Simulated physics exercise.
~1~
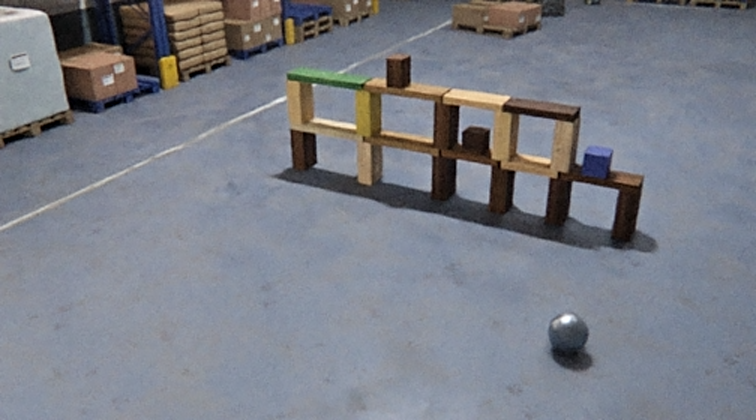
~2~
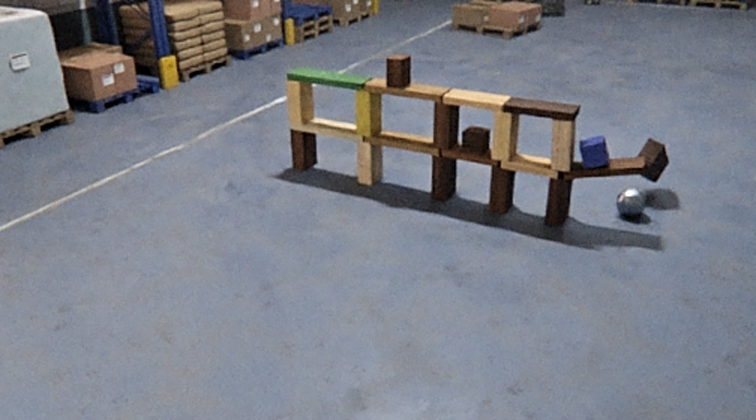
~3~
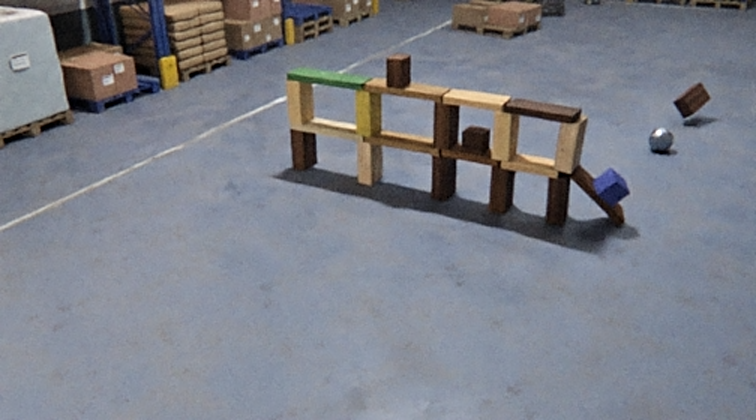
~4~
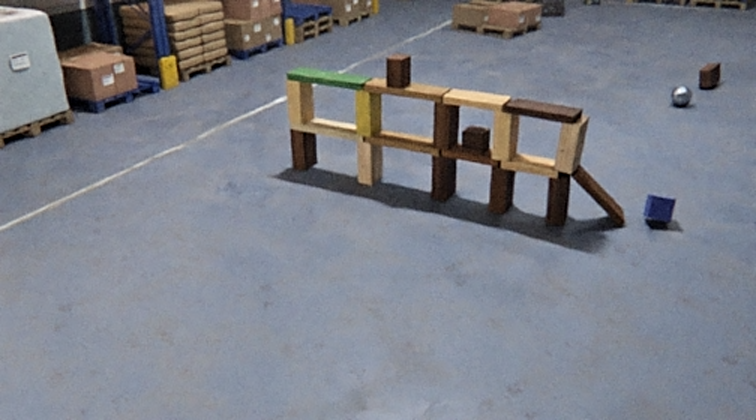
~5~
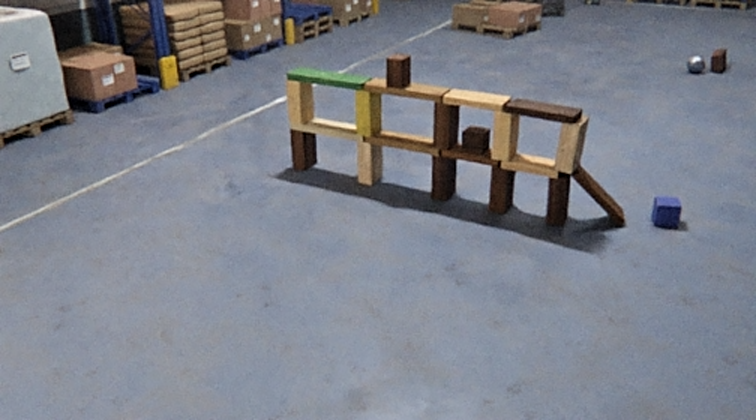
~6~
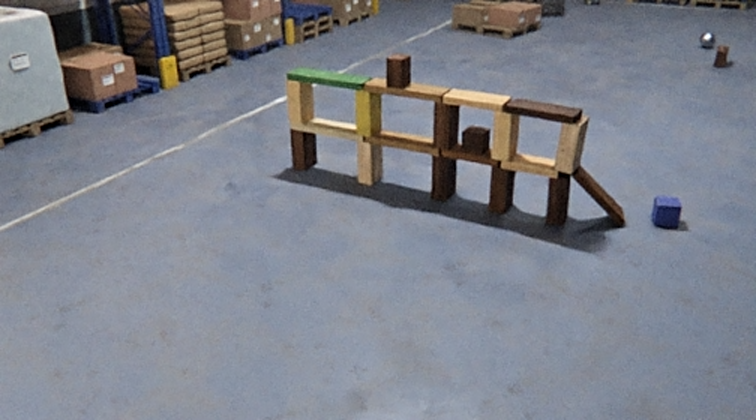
In a warehouse with a grey-blue floor, seen from a raised, still viewpoint, a long two-level structure of wooden posts and planks stands near the centre. It has a green plank at its upper left, a yellow post beside it, and a blue block on its low right end. A steel ball rolls in from the lower right and knocks away the end post, which tumbles toward the back. The plank above drops into a slope, and the blue block slides off and tips onto the floor. The ball rolls on into the distance, while the rest stays standing, green plank included.
